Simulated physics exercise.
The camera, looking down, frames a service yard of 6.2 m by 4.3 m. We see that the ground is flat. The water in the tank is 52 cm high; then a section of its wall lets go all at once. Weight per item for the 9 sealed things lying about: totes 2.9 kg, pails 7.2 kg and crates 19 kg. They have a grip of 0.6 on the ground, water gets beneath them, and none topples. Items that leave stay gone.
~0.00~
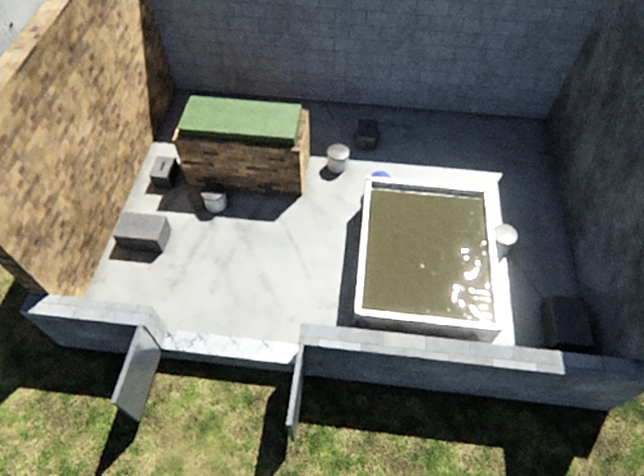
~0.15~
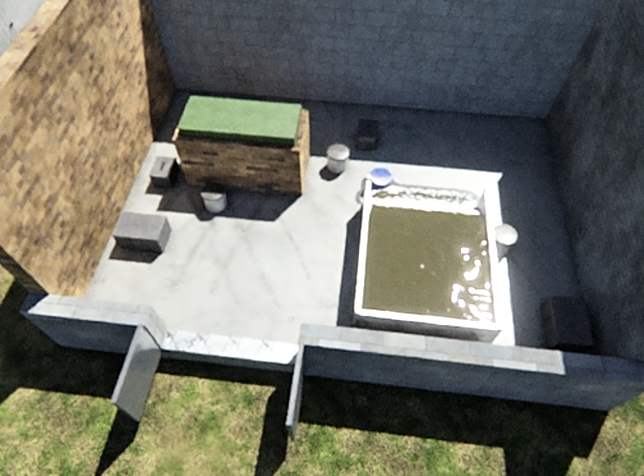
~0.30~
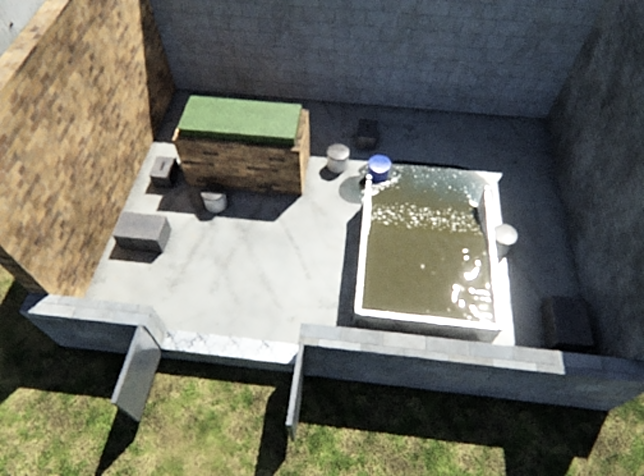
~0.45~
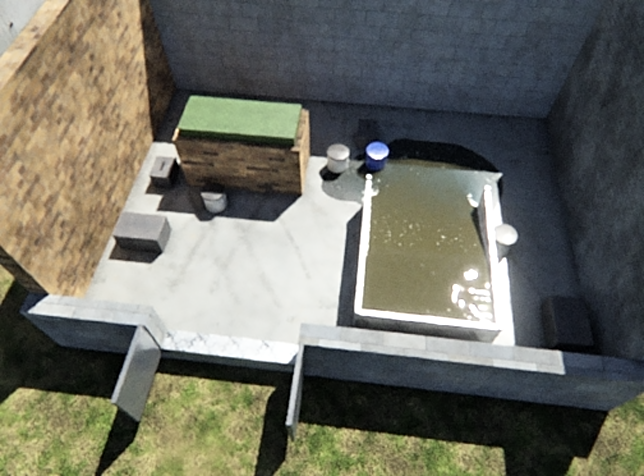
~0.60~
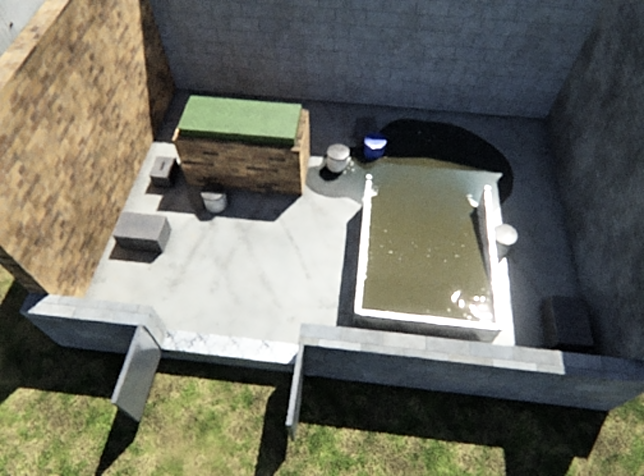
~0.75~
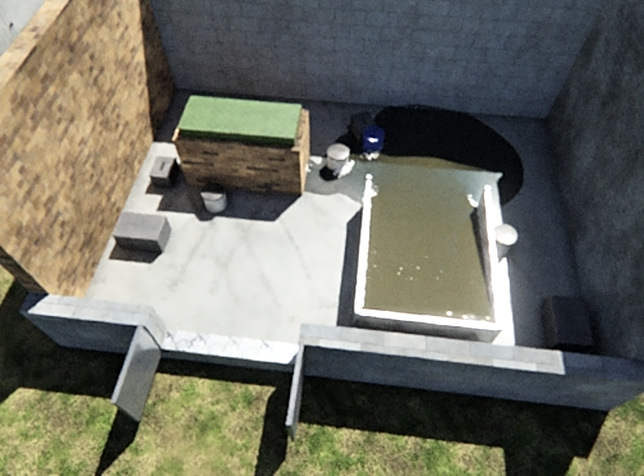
A walled service yard with a flat, pale floor is seen from above by a still camera, with grass in front. A green-topped brick block stands at left among grey crates and whitish pails, while a white-rimmed tank of murky water fills the right, a blue pail behind it. Water ripples and pours over the tank's far side, spreading in a dark patch as the blue pail slides backward beside a dark crate.
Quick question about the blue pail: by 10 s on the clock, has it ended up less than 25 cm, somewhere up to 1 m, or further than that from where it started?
Chances are it goes a good distance.
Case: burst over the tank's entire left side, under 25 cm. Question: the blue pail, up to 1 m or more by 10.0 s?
Had it gone that way, the blue pail would sit tight.
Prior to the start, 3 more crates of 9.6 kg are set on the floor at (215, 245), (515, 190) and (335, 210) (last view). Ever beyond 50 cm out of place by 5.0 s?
In turn: Under, more, under.
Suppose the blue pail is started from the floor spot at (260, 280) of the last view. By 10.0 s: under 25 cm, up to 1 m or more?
I'd say it does not really move.
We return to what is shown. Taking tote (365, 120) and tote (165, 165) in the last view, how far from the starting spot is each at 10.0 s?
The first ends 350 cm from its start, the second 200 cm.
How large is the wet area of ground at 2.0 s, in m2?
I'd put it close to 11.5 m2.
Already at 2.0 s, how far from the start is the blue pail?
I'd put it at around 200 cm.
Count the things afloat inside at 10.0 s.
I'd say 4 of them.
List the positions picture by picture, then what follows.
In the first frame, the blue pail at (381, 179) rests on the ground; water covers 2.8 m2; 0 of 9 have shifted.
In the second frame, the blue pail at (381, 176), on the bottom, 6 cm from its start; water covers 3.5 m2; 1 of 9 have shifted.
In the third frame, the blue pail at (379, 164) rests on the ground, 29 cm from its start; water covers 4.4 m2; 1 of 9 have shifted.
In the fourth frame, the blue pail at (377, 150) rests on the ground, 55 cm from its start; 5.4 m2 under water; 1 of 9 have shifted.
In the fifth frame, the blue pail at (375, 140), on the bottom, 77 cm from its start; 6.6 m2 under water; 2 of 9 have shifted.
In the sixth frame, the blue pail at (374, 134) rests on the ground, 90 cm from its start; 7.8 m2 under water; 2 of 9 have shifted.
After 2.0 s the blue pail is near (344, 89), 1.9 m from its start, afloat; 0 of 9 are out; 2 afloat.
After 4.5 s the blue pail is near (189, 92), 3.5 m from its start, afloat; 0 of 9 are out; 4 afloat.
After 7.0 s the blue pail is near (195, 90), 3.5 m from its start, aground; 0 of 9 are out; 3 afloat.
After 10.0 s the blue pail is near (199, 93), 3.4 m from its start, aground; 0 of 9 are out; 4 afloat.
